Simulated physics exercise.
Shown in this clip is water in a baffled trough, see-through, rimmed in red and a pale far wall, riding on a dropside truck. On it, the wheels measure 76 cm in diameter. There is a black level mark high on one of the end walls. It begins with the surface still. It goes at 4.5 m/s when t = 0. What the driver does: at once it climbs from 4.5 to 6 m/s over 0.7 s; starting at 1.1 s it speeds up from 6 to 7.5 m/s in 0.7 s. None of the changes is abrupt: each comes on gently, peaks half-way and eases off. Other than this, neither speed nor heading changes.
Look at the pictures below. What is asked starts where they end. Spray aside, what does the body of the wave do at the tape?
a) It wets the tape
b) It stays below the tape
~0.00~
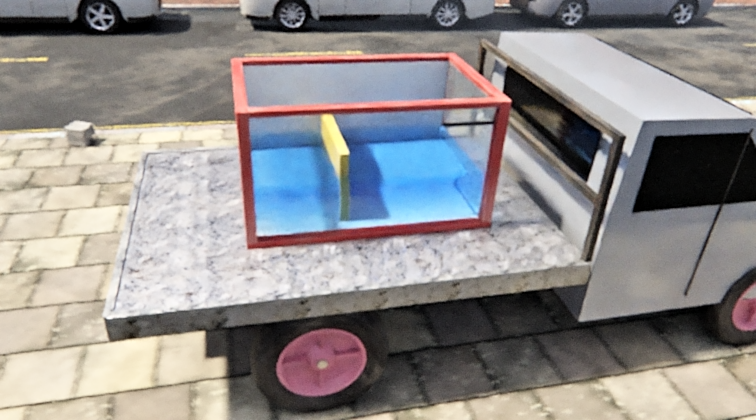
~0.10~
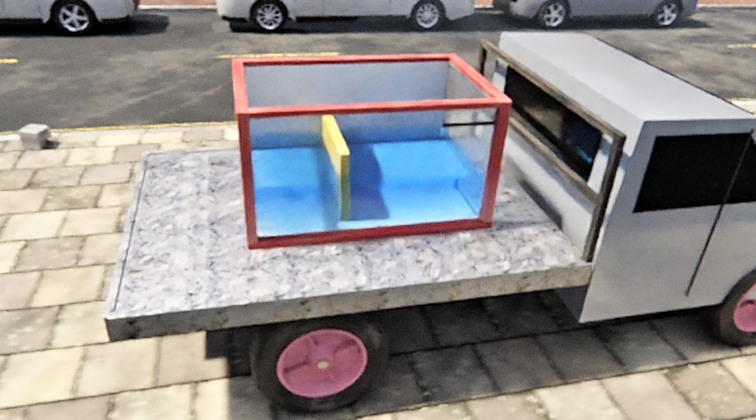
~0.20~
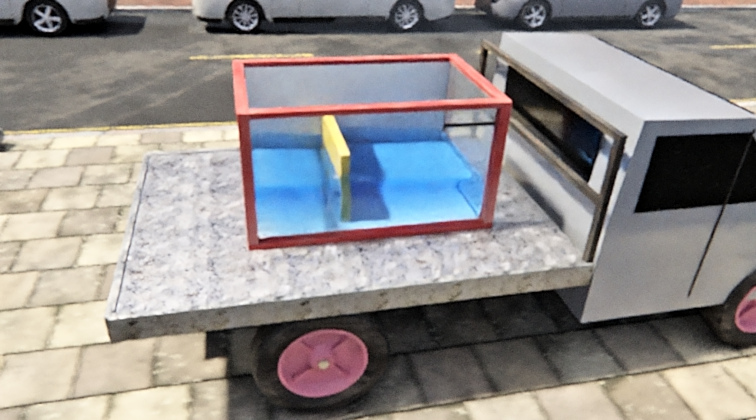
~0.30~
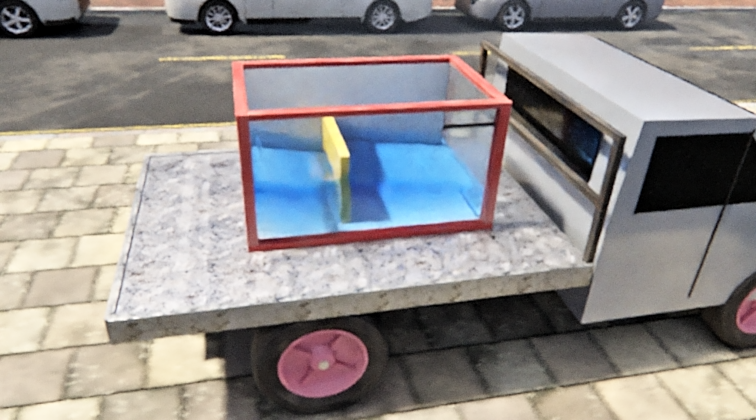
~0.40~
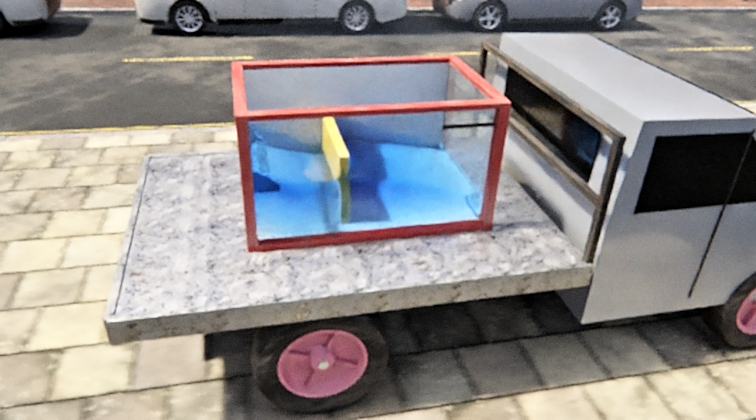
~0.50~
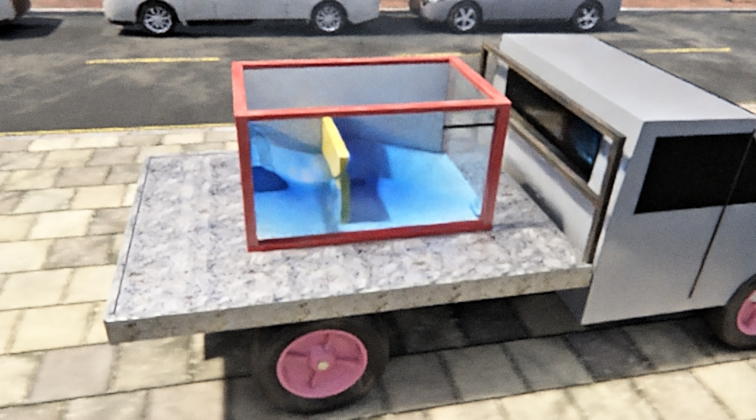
Option b: It stays below the tape.
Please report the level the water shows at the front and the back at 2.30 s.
At that moment it stands around 40 cm in front and around 44 cm behind.
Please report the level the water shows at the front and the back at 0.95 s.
Approx. 28 cm front, approx. 34 cm back.
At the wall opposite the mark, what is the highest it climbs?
Somewhere near 51 cm, I'd say.
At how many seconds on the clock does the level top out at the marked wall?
It peaks at roughly 2.4 s.
By 0.95 s the surface is 27 cm up at the front and 33 cm at the back; nothing has left.
By 1.60 s the surface is 13 cm up at the front and 46 cm at the back; nothing has left.
By 2.30 s the surface is 40 cm up at the front and 44 cm at the back; nothing has left.
By 4.78 s the waves are smaller; the highest at the front wall was 59 cm, at 2.40 s, against a line at 62 cm.
